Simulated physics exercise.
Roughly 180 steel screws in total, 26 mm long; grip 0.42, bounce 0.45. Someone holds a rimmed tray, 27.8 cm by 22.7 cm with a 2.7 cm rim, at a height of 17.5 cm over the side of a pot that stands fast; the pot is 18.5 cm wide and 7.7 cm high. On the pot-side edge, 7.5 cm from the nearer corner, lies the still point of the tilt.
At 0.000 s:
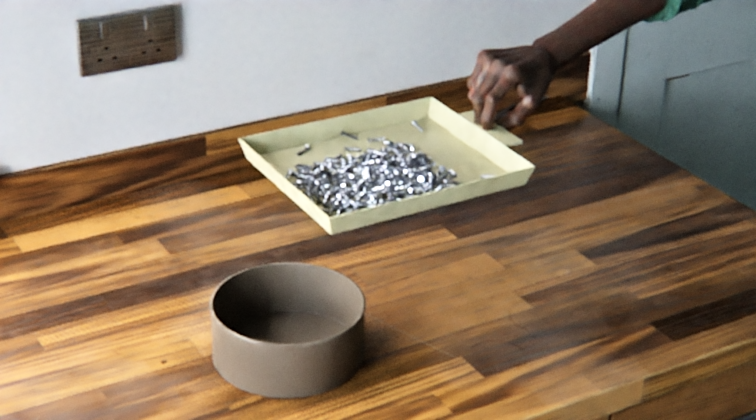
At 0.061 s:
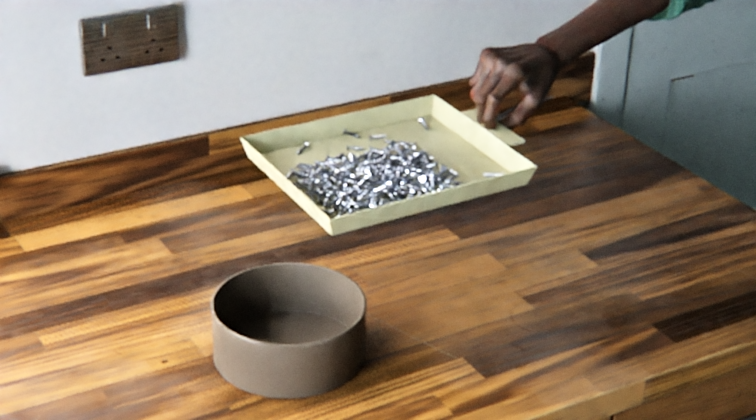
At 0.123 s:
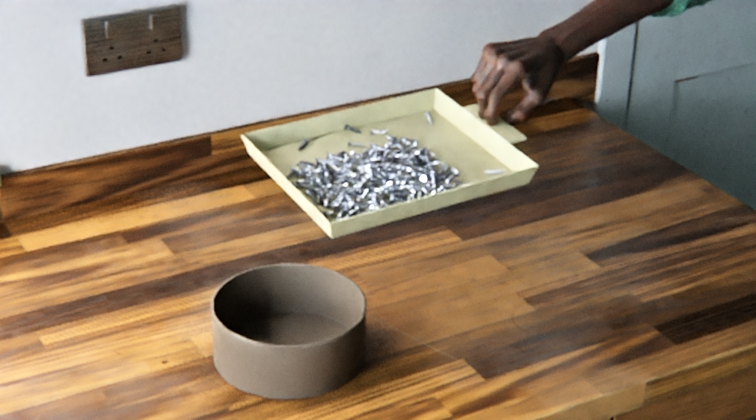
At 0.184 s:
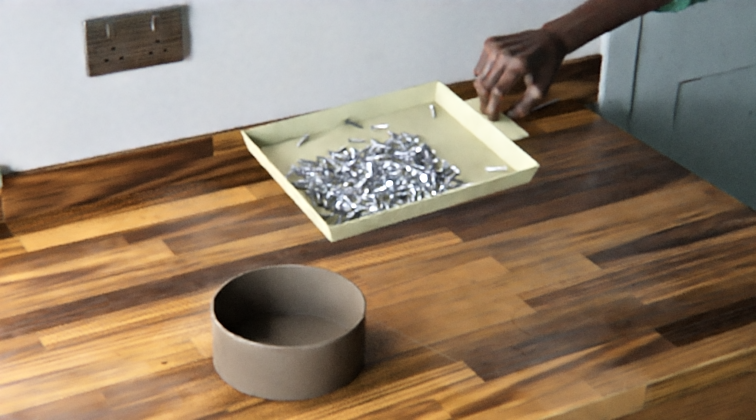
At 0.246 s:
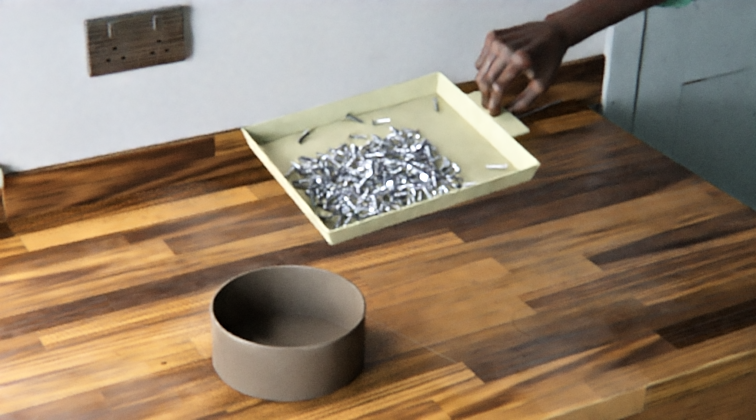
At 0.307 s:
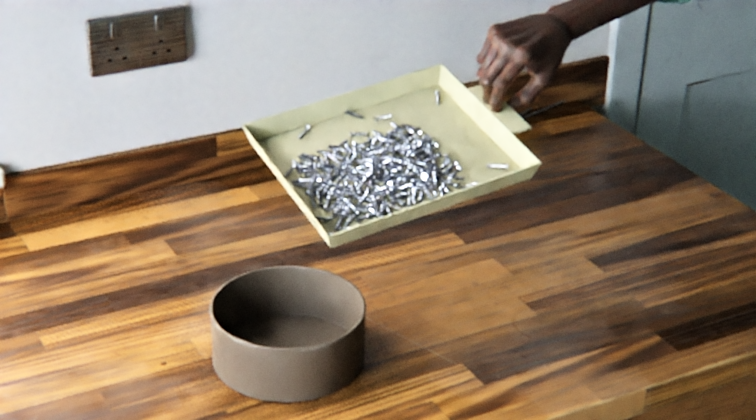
On a striped wooden counter, a hand held a pale yellow tray heaped with small shiny metal pieces behind a round brown pot, then slowly raised its far side, tilting it slightly toward the front.
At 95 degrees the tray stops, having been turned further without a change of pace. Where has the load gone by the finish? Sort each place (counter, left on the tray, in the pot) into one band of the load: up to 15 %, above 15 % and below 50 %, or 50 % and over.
Counter: Between 15 and 50 %; tray: Up to 15 %; pot: 50 % and over.
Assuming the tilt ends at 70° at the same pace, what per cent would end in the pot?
In that case, near 40 percent.
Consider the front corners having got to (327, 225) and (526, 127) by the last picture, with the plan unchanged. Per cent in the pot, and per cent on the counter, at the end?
Split: Pot = 95, counter = 5.
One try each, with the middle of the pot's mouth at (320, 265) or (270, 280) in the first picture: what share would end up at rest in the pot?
Spot one: Some 35 per cent; spot two: Some 35 per cent.
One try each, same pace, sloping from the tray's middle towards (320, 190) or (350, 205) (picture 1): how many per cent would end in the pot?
Near 75 and 95 per cent, in that order.
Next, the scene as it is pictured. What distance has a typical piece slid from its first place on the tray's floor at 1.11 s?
Some 5 cm.
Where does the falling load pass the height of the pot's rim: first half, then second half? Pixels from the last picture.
At roughly (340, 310) first, later on at (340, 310).
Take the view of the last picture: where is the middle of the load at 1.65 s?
Around (354, 240).
After 1.11 s, tilt 50 degrees; the tray holds 100 %, the pot 0 %.
After 1.65 s, tilt 76 degrees; the tray holds 80 %, the pot 5 %.
Then, at 2.25 s, tilt 95 degrees; the tray holds 0 %, the pot 75 %.
At rest (2.7 s), counter 25 %, tray 0 %, pot 75 %.
